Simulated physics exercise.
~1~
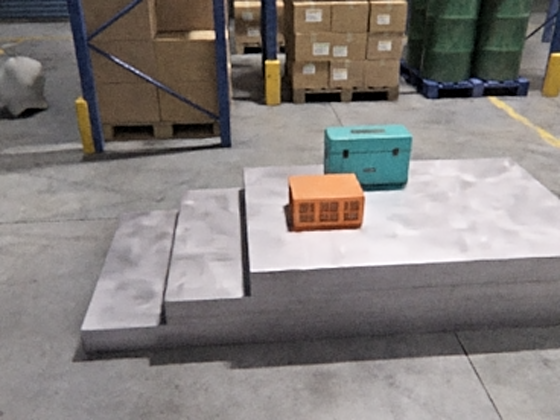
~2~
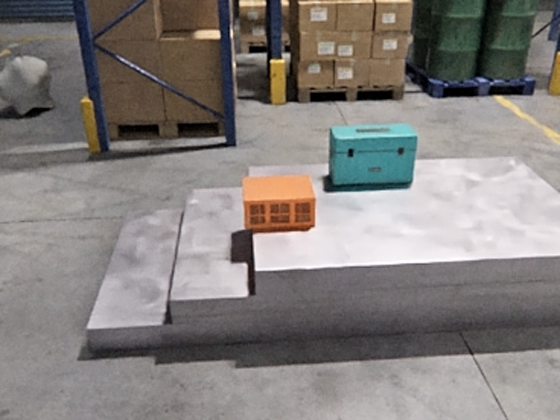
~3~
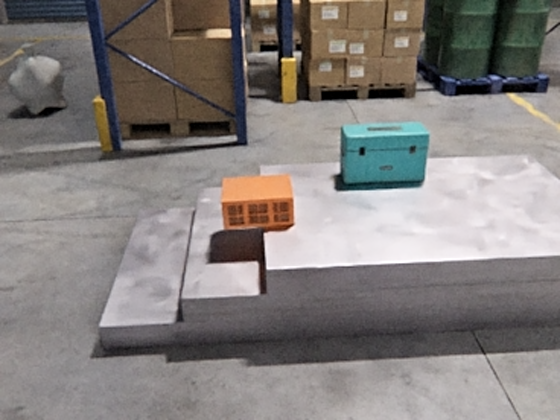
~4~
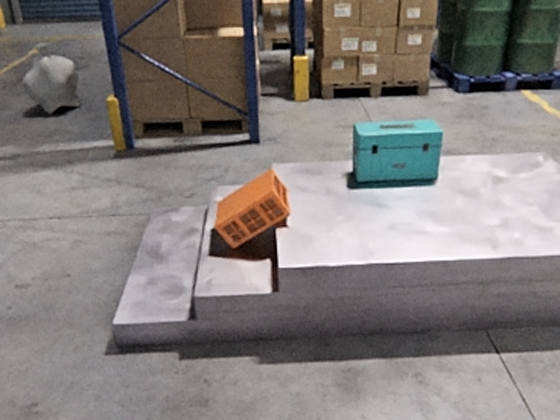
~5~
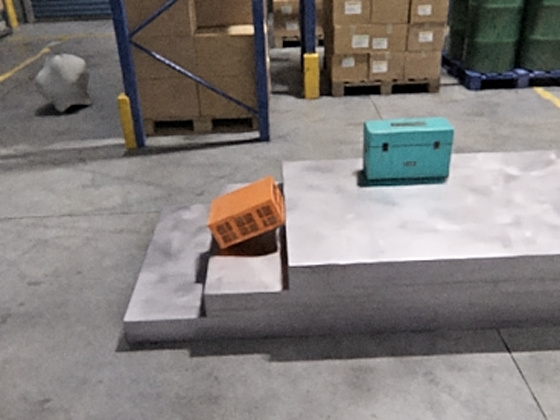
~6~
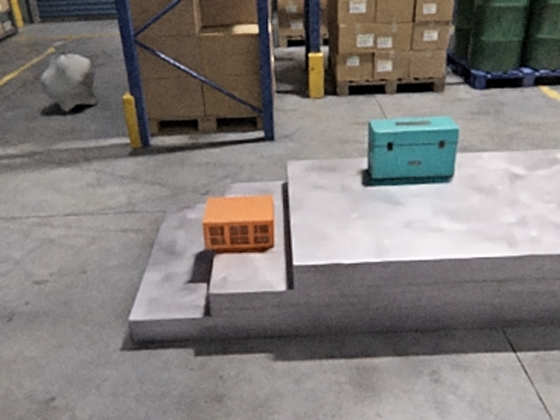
An orange crate slid left across a low grey platform in a warehouse, tipped over the edge and dropped onto the step below, where it ended up sitting upright, while a turquoise toolbox stayed put on the platform.
